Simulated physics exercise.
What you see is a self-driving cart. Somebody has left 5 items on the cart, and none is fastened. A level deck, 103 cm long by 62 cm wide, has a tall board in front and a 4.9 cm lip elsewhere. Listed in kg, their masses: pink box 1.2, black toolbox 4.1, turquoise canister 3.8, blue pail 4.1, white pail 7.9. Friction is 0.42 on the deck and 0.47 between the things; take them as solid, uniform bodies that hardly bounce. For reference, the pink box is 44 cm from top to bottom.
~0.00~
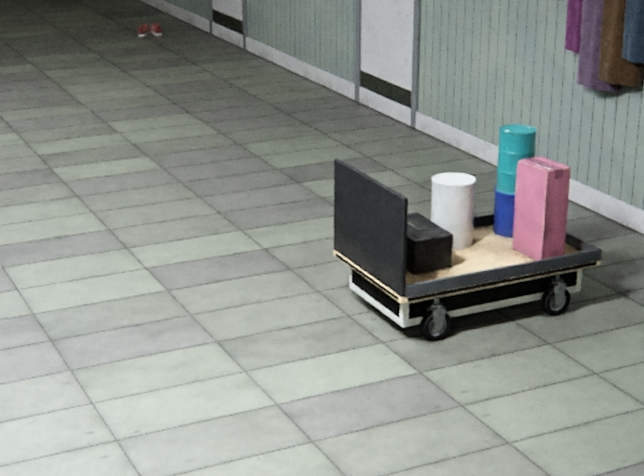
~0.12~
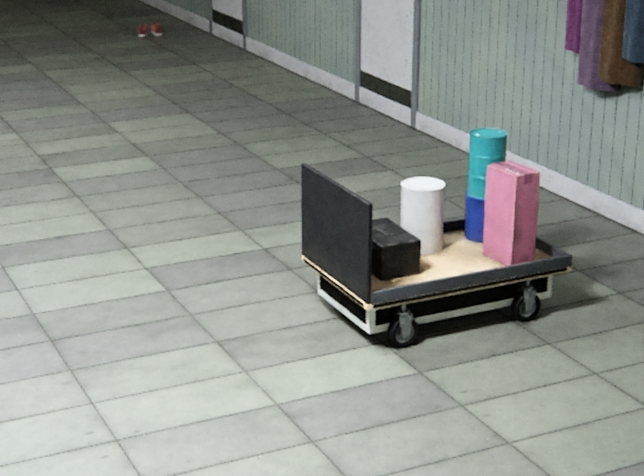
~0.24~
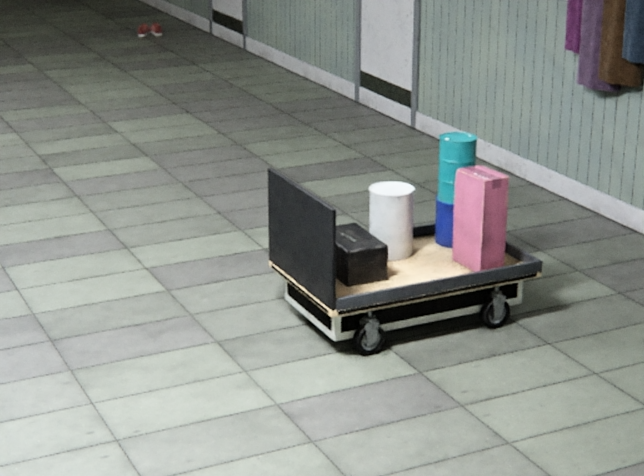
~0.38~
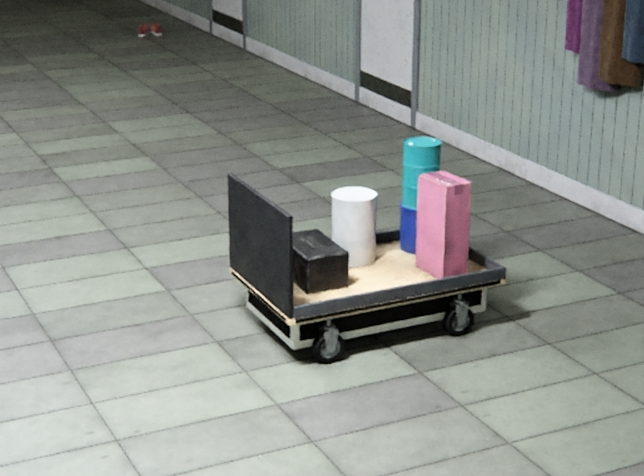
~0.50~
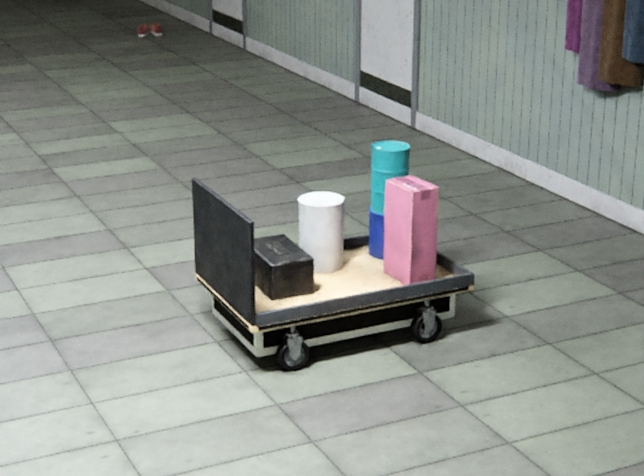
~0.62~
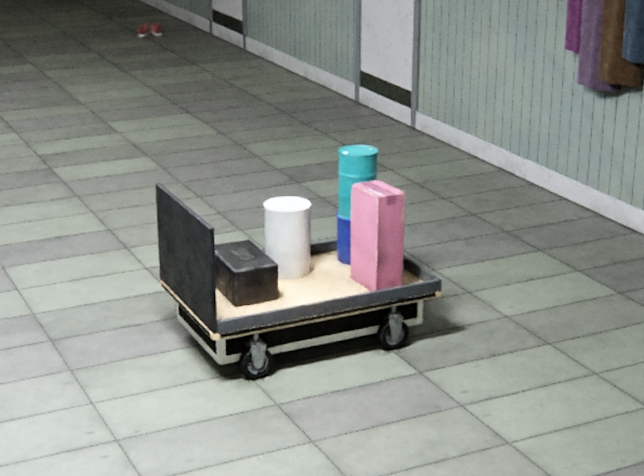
A flat cart carrying a pink box, a black toolbox, a white pail and a turquoise canister stacked on a blue pail rolled steadily leftward across the tiled floor, its load staying in place.
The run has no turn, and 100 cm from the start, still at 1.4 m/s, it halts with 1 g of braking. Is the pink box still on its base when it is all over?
Most likely it ends up off its feet.
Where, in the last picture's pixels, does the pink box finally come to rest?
At pixel (259, 292) or so, give or take.
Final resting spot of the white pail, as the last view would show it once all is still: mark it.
Rest position, about (212, 250) px.
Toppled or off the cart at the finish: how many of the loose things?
Altogether, 1.
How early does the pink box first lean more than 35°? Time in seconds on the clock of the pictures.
Near 1.0 s on the clock.
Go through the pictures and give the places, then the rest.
In the first frame, cart has run 0 cm; pink box (541, 209); black toolbox (416, 242).
In the second frame, cart has run 17 cm; white pail (422, 216).
In the third frame, cart has run 34 cm; black toolbox (351, 253); turquoise canister (457, 168).
In the fourth frame, cart has run 53 cm; white pail (354, 227).
In the fifth frame, cart has run 70 cm; black toolbox (278, 266); turquoise canister (390, 178).
In the sixth frame, cart has run 87 cm; pink box (377, 236).
Around 0.82 s, cart has run 109 cm; pink box at 4° to upright near (325, 244); turquoise canister shifted 3 cm; blue pail shifted 3 cm.
Around 0.92 s, cart has run 110 cm, stopped; pink box at 18° to upright near (309, 246); turquoise canister shifted 11 cm; blue pail shifted 9 cm.
Around 1.02 s, cart has run 110 cm, stopped; pink box at 37° to upright near (293, 252); turquoise canister at 7° to upright; blue pail at 7° to upright.
Around 1.32 s, cart has run 110 cm, stopped; pink box on its side near (259, 292); turquoise canister shifted 12 cm; black toolbox shifted 14 cm.
Finally (2.1 s), on their side or leaning hard on the cart, pink box; not toppled but over 10 cm from the start, black toolbox and white pail; the other 2 still in place (within 10 cm). In the last view, pink box near (259, 292).
